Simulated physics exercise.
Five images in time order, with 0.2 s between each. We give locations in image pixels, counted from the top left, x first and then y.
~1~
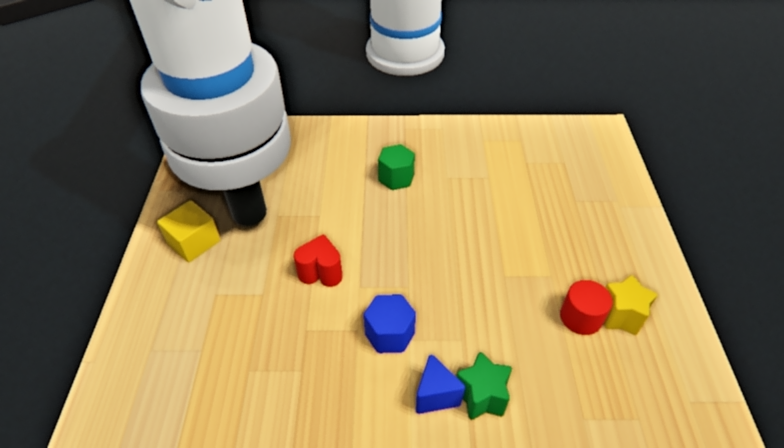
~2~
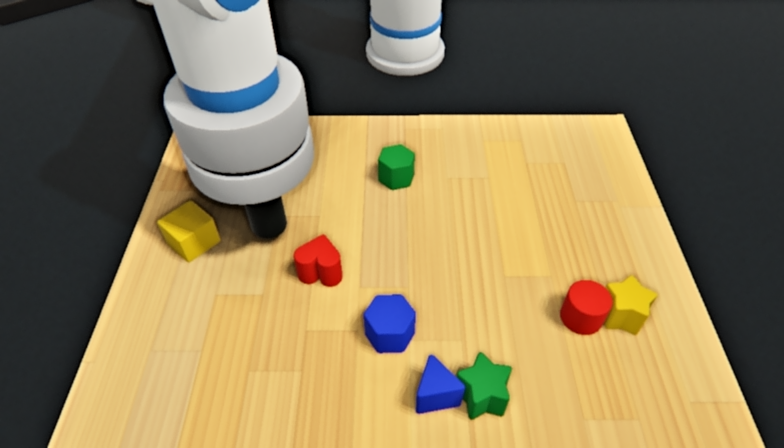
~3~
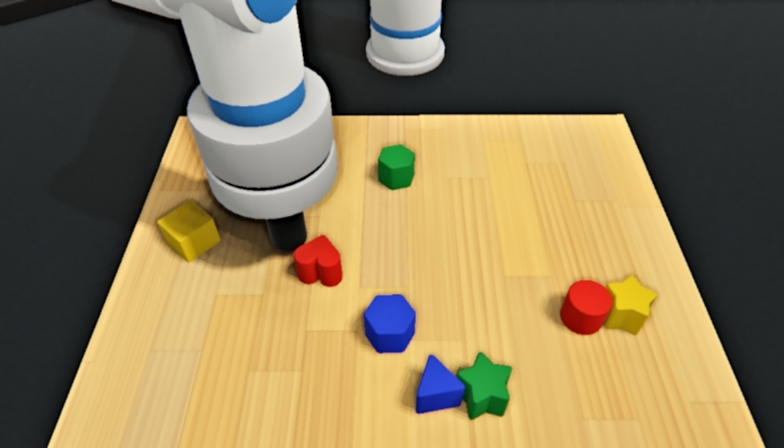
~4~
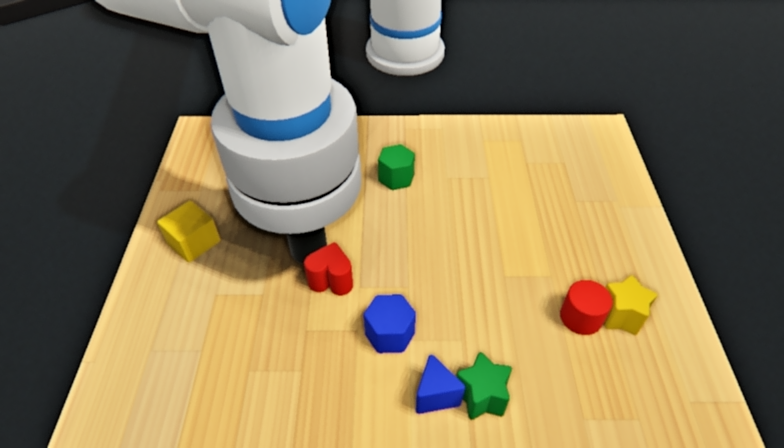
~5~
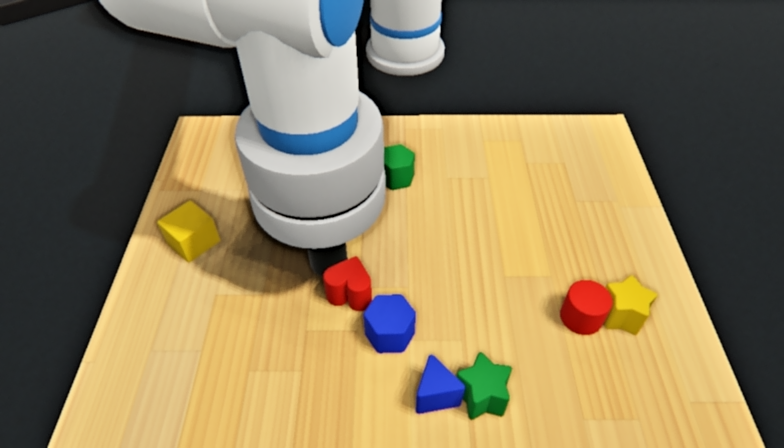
At first, a white robot arm holds a black rod between a yellow block and a red heart on a wooden board scattered with coloured blocks. The rod moves right and toward the viewer, reaches the heart, then pushes it a short way toward the blue hexagonal block.
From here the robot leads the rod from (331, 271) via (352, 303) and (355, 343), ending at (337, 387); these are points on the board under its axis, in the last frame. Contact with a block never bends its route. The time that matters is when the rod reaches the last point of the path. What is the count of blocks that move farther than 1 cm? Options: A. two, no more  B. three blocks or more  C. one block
The one that fits is A, two, no more.
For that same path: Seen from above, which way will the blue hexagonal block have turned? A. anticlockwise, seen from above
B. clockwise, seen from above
That would be B.
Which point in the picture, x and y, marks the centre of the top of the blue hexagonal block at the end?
At the end it should sit near (421, 332).
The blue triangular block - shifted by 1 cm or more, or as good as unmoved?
It ends up on the same spot.
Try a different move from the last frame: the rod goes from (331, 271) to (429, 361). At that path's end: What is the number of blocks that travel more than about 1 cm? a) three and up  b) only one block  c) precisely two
My answer is option a.
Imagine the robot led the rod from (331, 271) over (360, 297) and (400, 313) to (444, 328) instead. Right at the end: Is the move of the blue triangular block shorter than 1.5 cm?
No, that is not how it ends up.
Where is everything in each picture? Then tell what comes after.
The first picture shows lower end of the rod at (250, 215), tops of blocks, red heart block at (318, 251), blue hexagonal block at (390, 313), blue triangular block at (438, 378).
The second picture shows rod at (270, 227), blocks as before.
The third picture shows rod at (290, 239), blocks as before.
The fourth picture shows rod at (310, 251), red heart block at (329, 259).
The fifth picture shows rod at (330, 264), red heart block at (348, 274), blue hexagonal block at (390, 313), blue triangular block at (438, 378).
The first path, step by step. One third of the way, rod at (351, 296); red heart block at (384, 300), turned 45° anticlockwise; blue hexagonal block at (412, 328), turned 45° clockwise.
Two thirds of the way, rod at (354, 338); red heart block at (396, 304), turned 55° anticlockwise; blue hexagonal block at (421, 332), turned 60° clockwise.
At the end, rod at (336, 380); red heart block at (396, 304), turned 55° anticlockwise; blue hexagonal block at (421, 332), turned 60° clockwise; blue triangular block not moved.
